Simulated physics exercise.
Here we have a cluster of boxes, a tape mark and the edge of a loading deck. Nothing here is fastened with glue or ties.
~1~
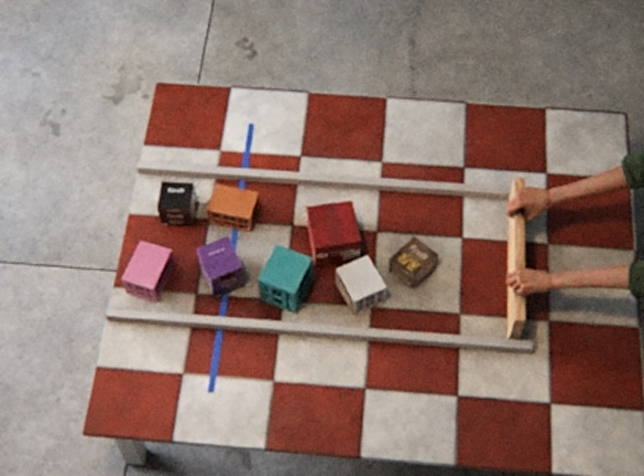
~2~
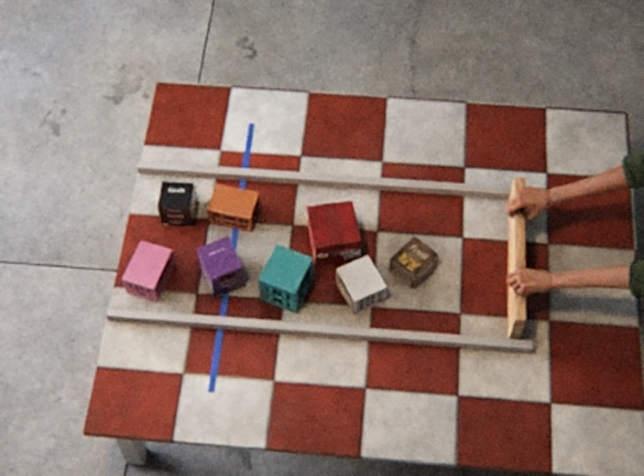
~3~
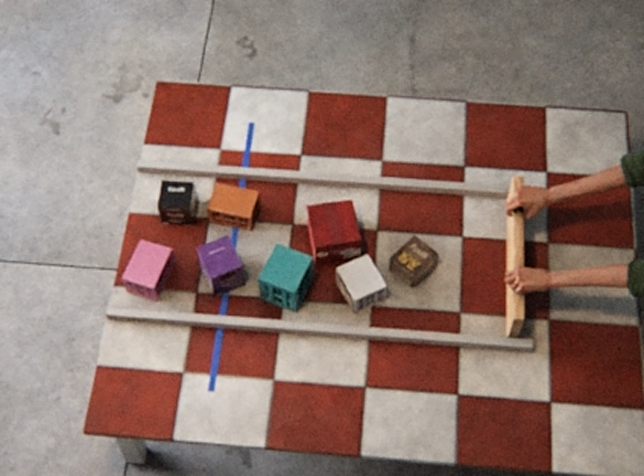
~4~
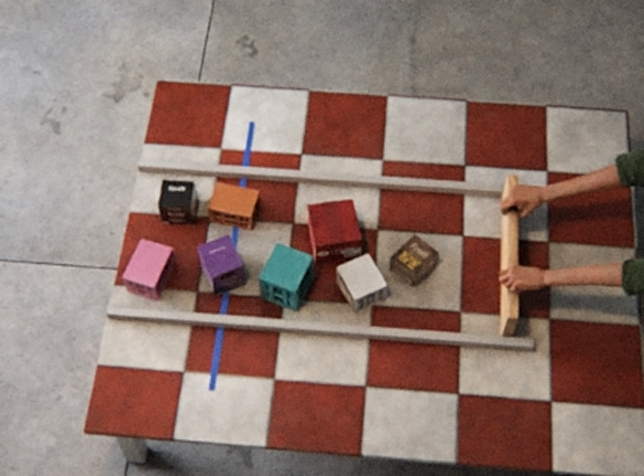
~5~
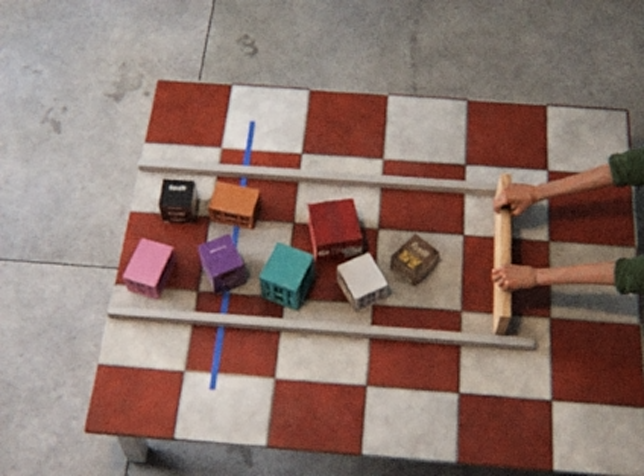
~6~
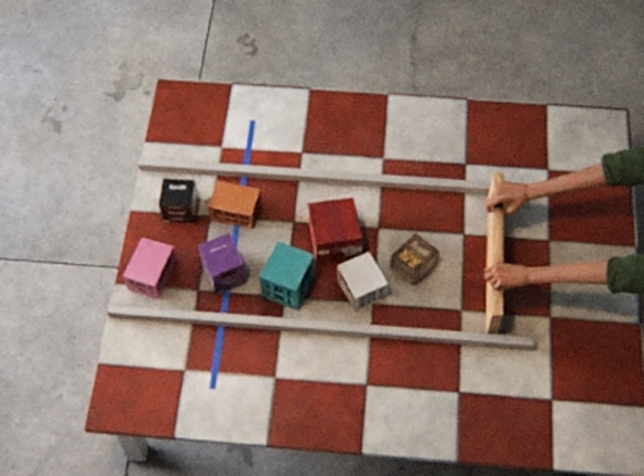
The clip opens on eight small boxes scattered between two pale rails on a red-and-white checkered surface, with a blue tape line crossing at left. Two hands at right hold a wooden plank upright across the rails, then slide it slightly left, while the boxes stay in place, untouched.
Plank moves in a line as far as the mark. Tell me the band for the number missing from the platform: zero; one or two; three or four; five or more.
That band is one or two.
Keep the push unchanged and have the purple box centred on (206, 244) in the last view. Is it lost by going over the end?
Started there, the object is not lost.
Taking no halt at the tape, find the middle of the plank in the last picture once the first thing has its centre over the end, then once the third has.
The first one at (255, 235), the next at (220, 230).
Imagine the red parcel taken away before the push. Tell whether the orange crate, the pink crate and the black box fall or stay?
The orange crate remains up; the pink crate goes over; the black box is kept.
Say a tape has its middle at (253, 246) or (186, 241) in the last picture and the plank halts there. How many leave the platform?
Tallies: 0, 4.
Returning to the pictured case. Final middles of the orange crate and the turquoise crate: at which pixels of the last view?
First: About (170, 188); second: About (167, 272).
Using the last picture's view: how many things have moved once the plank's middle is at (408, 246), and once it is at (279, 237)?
At the first point the count is 2, at the second it's 8.
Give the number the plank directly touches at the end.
3 end up touching it.
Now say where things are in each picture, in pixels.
Pink crate (149, 271); black box (178, 204); purple box (221, 267); plank (516, 258); tape (232, 248), in the first picture.
Black box (178, 204); orange crate (234, 208), in the second picture.
Purple box (221, 266); white crate (361, 284), in the third picture.
Pink crate (150, 270); brown box (414, 261), in the fourth picture.
Black box (179, 202); red parcel (335, 230), in the fifth picture.
Pink crate (150, 268); black box (179, 201); purple box (223, 264); plank (495, 253); tape (234, 245), in the sixth picture.
Soon after, none off yet; pink crate at rest near (150, 268); black box at rest near (179, 201); purple box at rest near (223, 264).
Then, none off yet; pink crate at rest near (150, 268); black box at rest near (179, 201); purple box moved a little near (215, 263).
At rest, the number that fall off is one or two; fallen, pink crate.
